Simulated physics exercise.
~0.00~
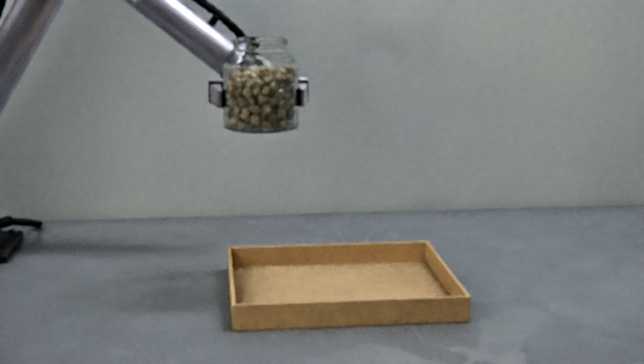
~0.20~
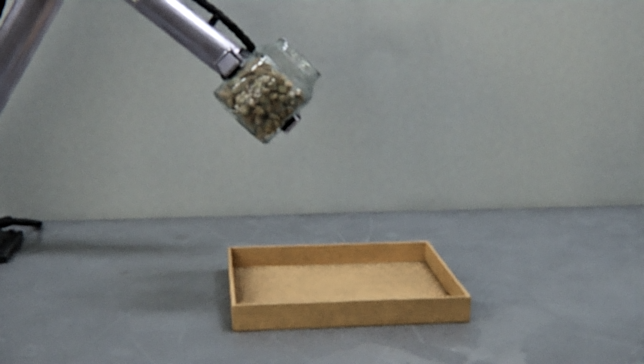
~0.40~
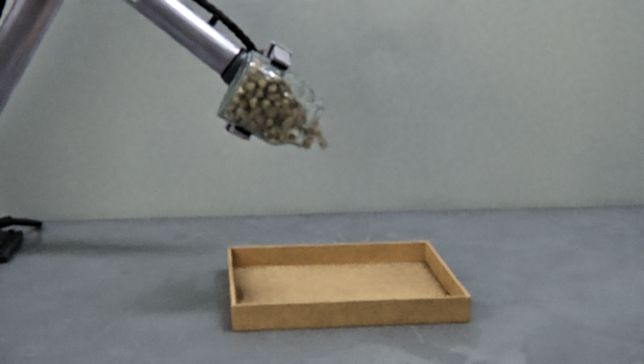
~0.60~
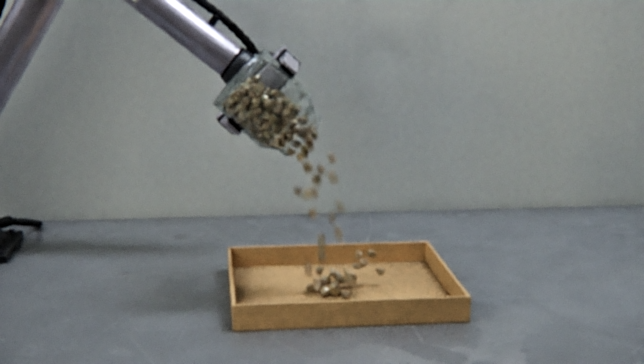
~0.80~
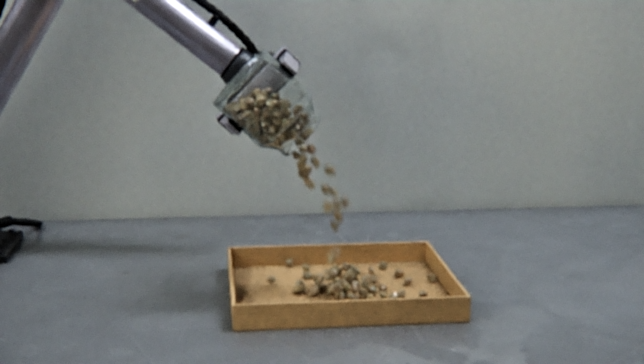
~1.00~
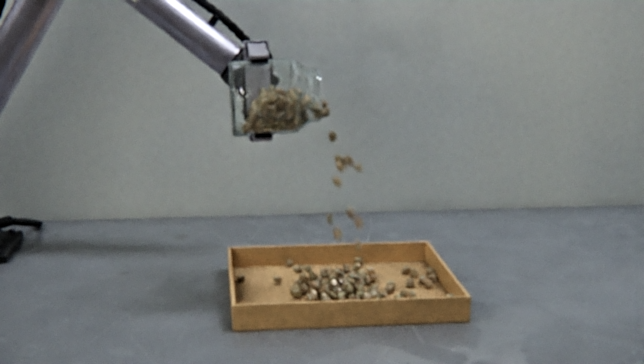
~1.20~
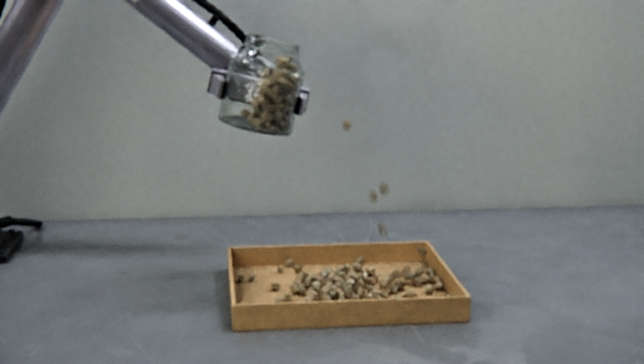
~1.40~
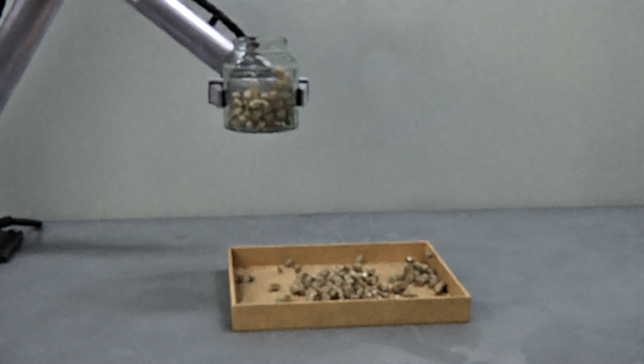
Above a gray table, a robot arm tips a jar, pours some pebbles into a tray, and rights it.
